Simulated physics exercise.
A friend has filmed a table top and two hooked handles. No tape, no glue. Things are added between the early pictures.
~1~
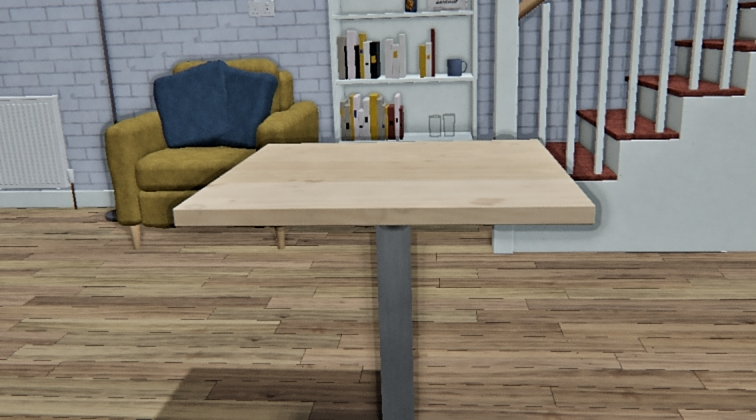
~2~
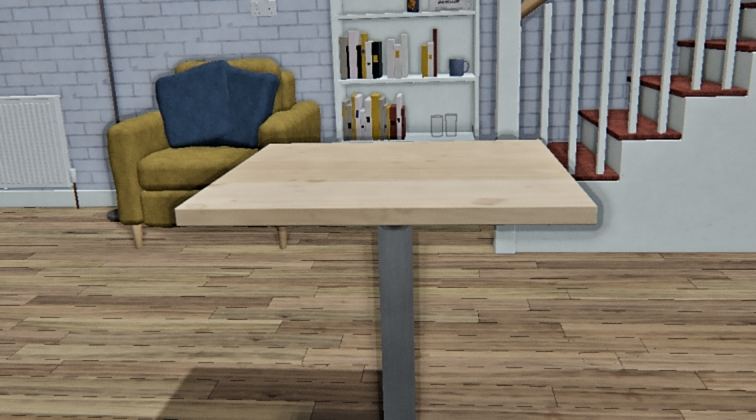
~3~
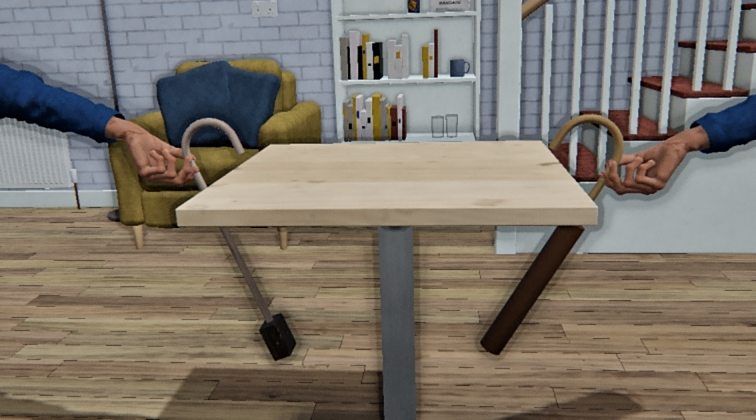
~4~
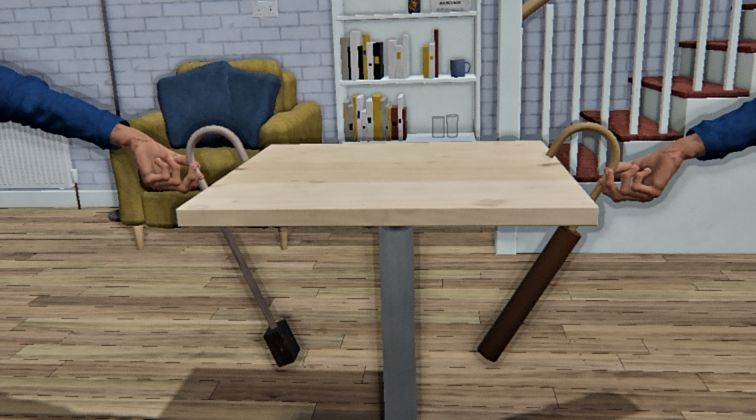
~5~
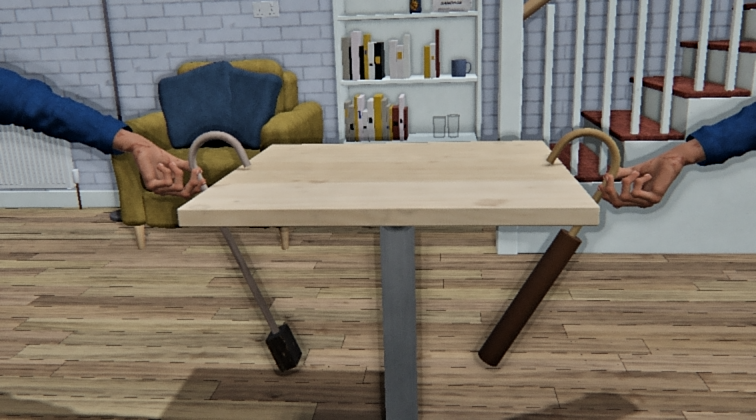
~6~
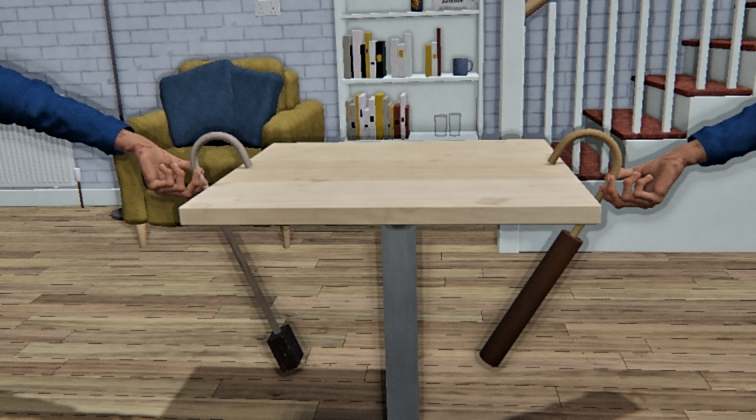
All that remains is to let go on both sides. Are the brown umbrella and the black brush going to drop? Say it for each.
The brown umbrella stays hooked on the edge and the black brush stays hooked on the edge.
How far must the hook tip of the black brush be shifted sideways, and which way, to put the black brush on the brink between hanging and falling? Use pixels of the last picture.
Roughly 12 pixels left.
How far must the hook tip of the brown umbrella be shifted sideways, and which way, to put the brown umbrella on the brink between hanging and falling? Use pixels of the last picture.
A shift of 16 pixels, going right.
Then, 0.32 s past the last view, brown umbrella at rest near (535, 249); black brush at rest near (260, 250).
Finally, the brown umbrella hangs from the table, near (534, 249); the black brush hangs from the table, near (260, 250).
